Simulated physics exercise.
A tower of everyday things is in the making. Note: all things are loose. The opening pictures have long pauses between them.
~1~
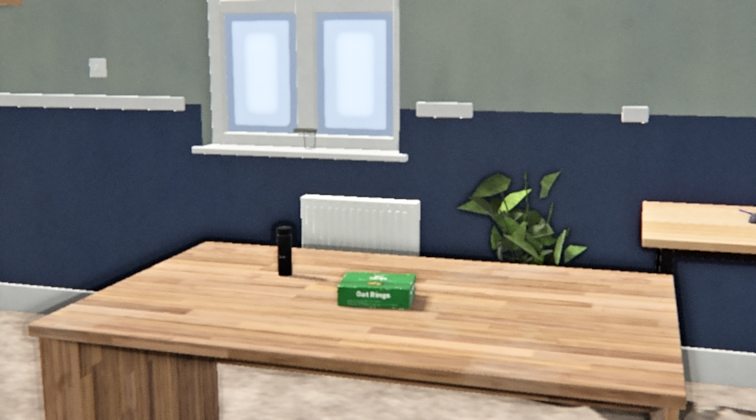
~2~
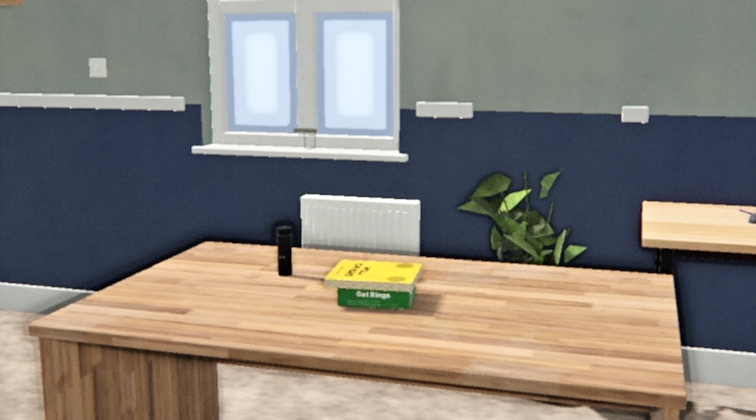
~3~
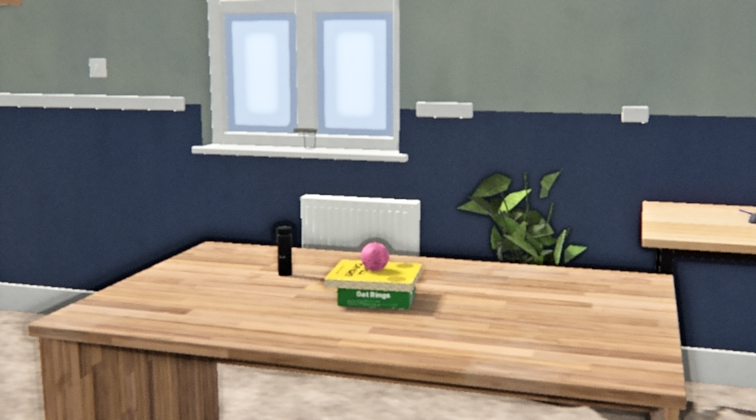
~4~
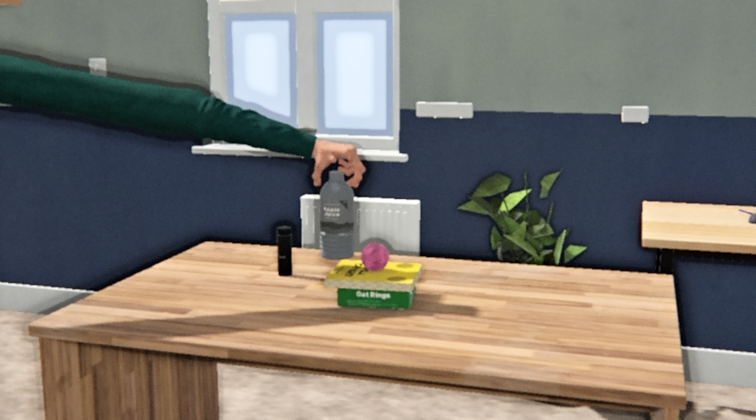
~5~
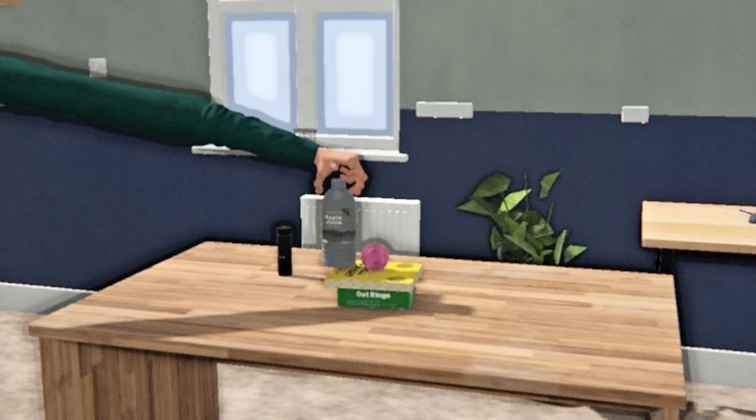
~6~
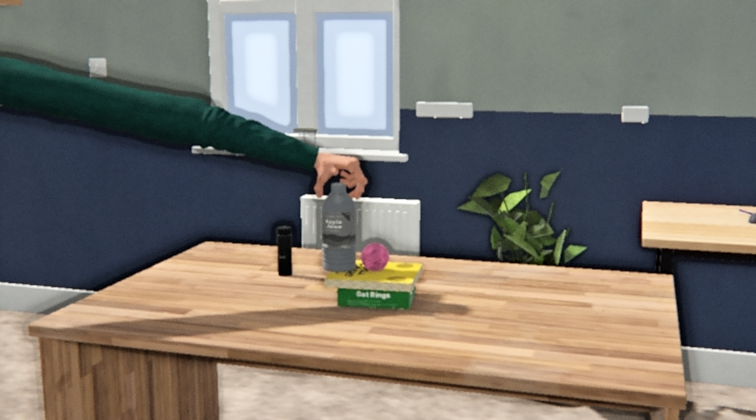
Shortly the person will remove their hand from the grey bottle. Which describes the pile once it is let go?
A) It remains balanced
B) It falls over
It remains balanced.
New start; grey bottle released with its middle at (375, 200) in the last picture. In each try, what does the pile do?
The pile tumbles.
Then, 0.60 s on from there, no change.
Then, 1.50 s on from there, grey bottle resting near (339, 227).
In the end, all 5 unmoved. At the end, from the last picture's camera, grey bottle near (339, 227). The pile holds.
